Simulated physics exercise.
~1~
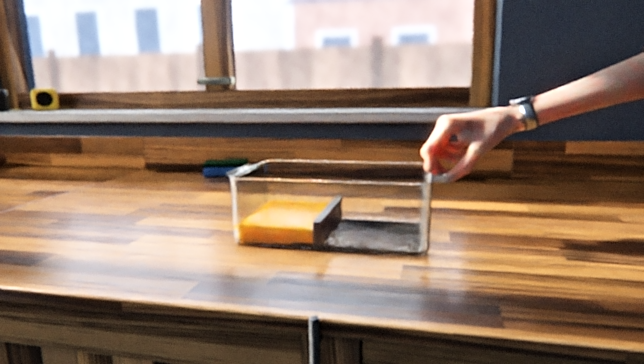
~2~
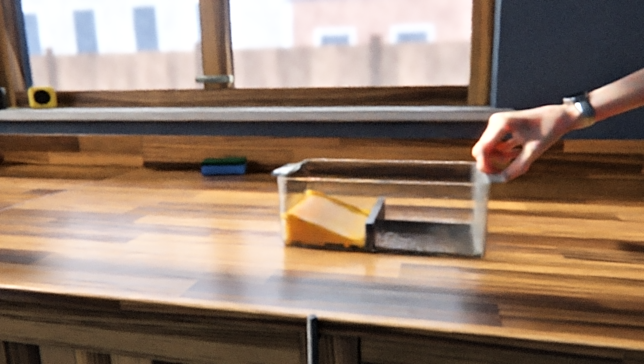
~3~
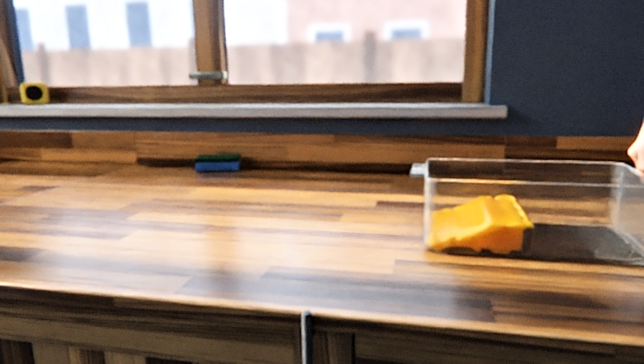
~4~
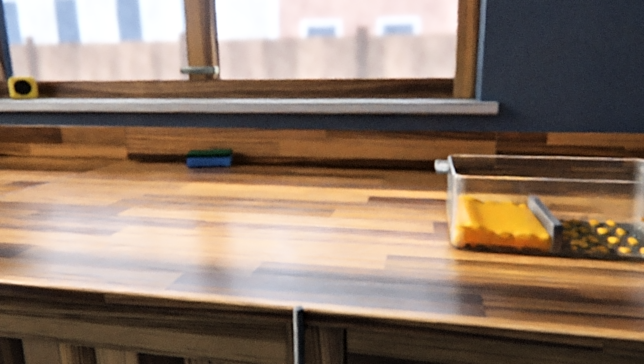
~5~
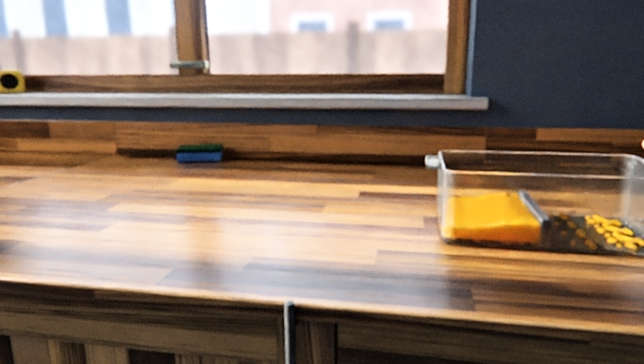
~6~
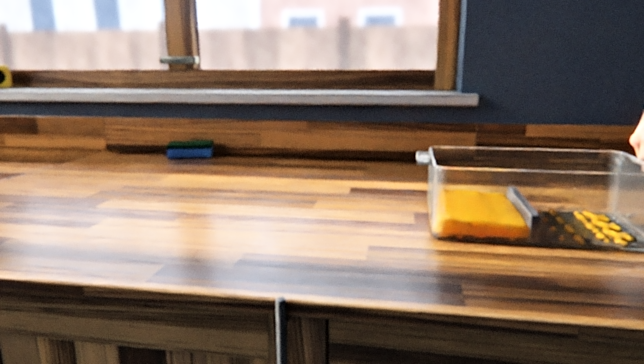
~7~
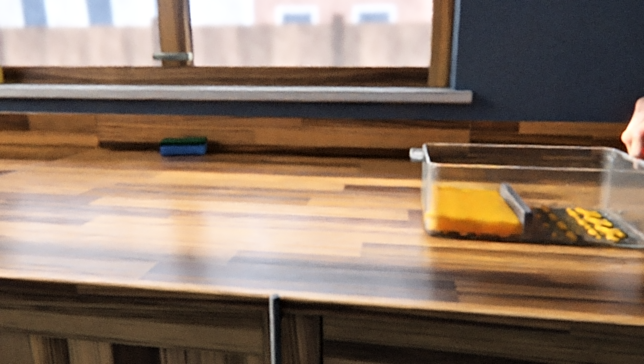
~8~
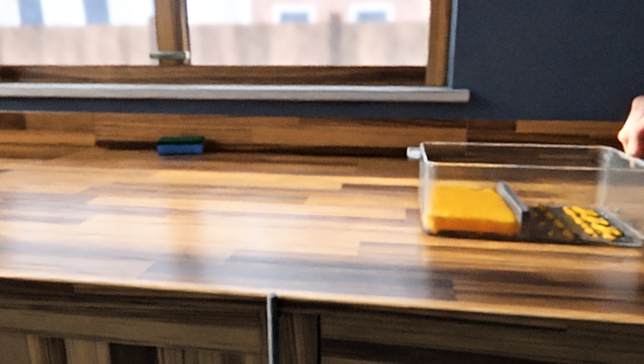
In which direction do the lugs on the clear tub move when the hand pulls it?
The lugs move to the right along with the tub.
